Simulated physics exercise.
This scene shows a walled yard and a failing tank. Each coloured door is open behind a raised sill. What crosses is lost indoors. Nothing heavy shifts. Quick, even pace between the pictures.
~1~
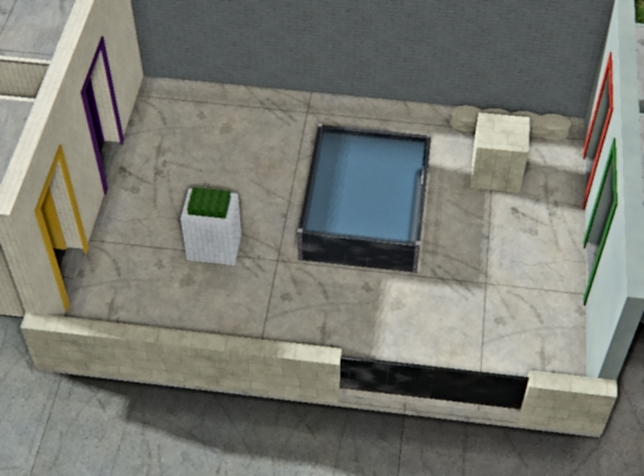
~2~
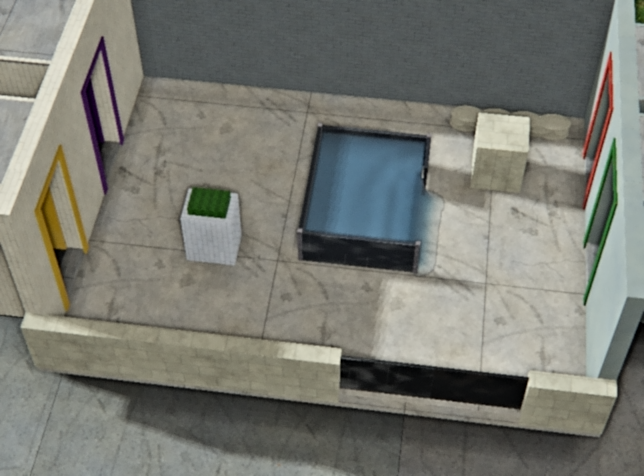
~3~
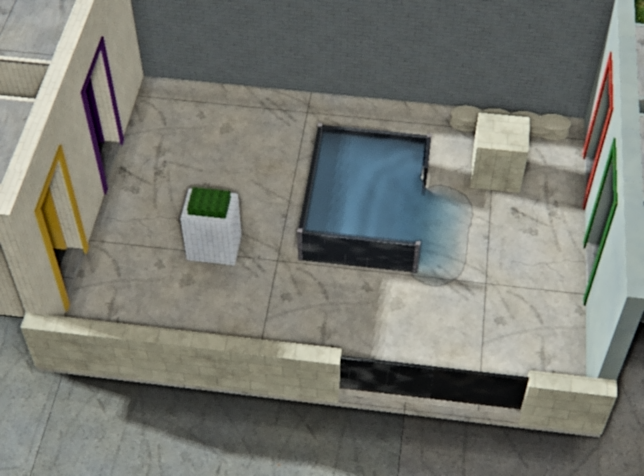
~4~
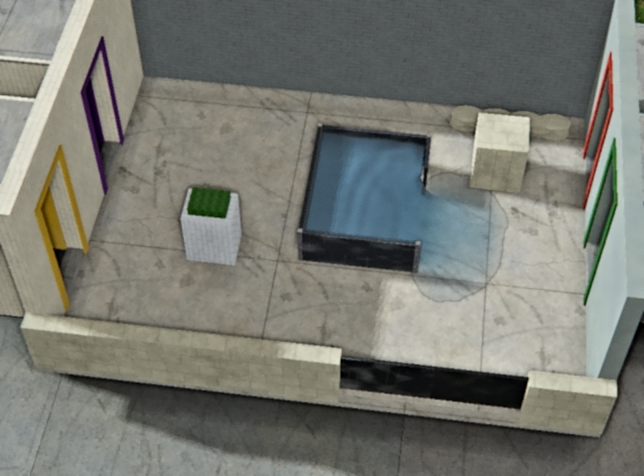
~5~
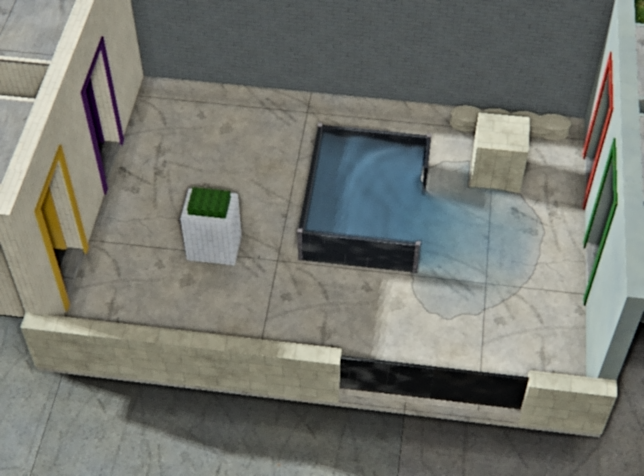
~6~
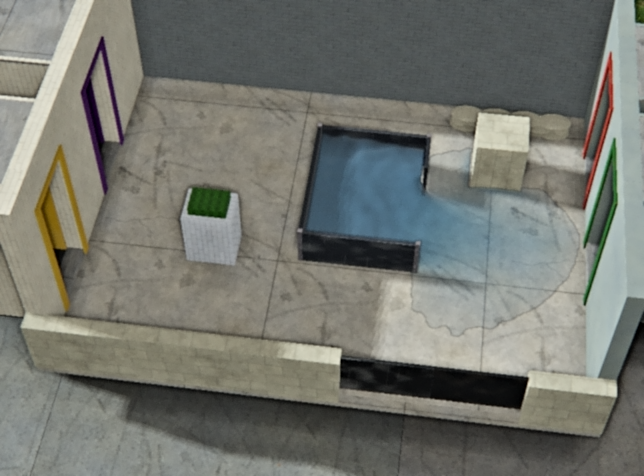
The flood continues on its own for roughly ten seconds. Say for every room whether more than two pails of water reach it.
My prediction: The purple door copes honestly, the yellow door copes honestly, the red door gets overwhelmed honestly, the green door gets overwhelmed honestly.
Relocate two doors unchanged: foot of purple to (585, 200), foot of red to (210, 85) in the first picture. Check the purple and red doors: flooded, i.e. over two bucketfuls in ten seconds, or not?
The purple one overflows, while the red one does not overflow.
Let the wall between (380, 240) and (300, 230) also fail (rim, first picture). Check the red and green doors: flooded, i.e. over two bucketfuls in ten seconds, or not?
Lab note: The red one sits below the threshold, the green one sits below the threshold.
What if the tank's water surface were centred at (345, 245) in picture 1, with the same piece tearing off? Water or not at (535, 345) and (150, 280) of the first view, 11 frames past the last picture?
One after the other: Reached, untouched.
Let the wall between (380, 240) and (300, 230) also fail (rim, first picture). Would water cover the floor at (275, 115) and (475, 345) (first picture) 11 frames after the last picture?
Still dry, Soaked.
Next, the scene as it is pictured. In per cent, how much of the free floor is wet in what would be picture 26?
Estimate: Some 35 in a hundred.
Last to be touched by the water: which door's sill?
That would be the purple door.
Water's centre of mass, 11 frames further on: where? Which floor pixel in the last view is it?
Point: (448, 242).
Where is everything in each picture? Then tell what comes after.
In the first frame, still water in the open tank at (367, 186).
In the second frame, the front is at (430, 195), out from the gap at (418, 224).
In the third frame, the front is at (454, 194), out from the gap at (418, 225).
In the fourth frame, water pours out at (418, 225) and has run to (486, 195).
In the fifth frame, the front is at (537, 228), out from the gap at (418, 226).
In the sixth frame, water pours out at (418, 225) and has run to (570, 231).
A moment on, water covers 20 % of the floor; the purple door not reached, the yellow door not reached, the red door under two buckets in, the green door over two buckets in.
Next, water covers 25 % of the floor; the purple door not reached, the yellow door not reached, the red door over two buckets in, the green door over two buckets in.
Then, water covers 35 % of the floor; the purple door not reached, the yellow door not reached, the red door over two buckets in, the green door far over two buckets in.
Later, water covers 70 % of the floor; the purple door not reached, the yellow door not reached, the red door far over two buckets in, the green door far over two buckets in.
In the end, water covers 95 % of the floor; the purple door wet at the sill, nothing in, the yellow door wet at the sill, nothing in, the red door far over two buckets in, the green door far over two buckets in.
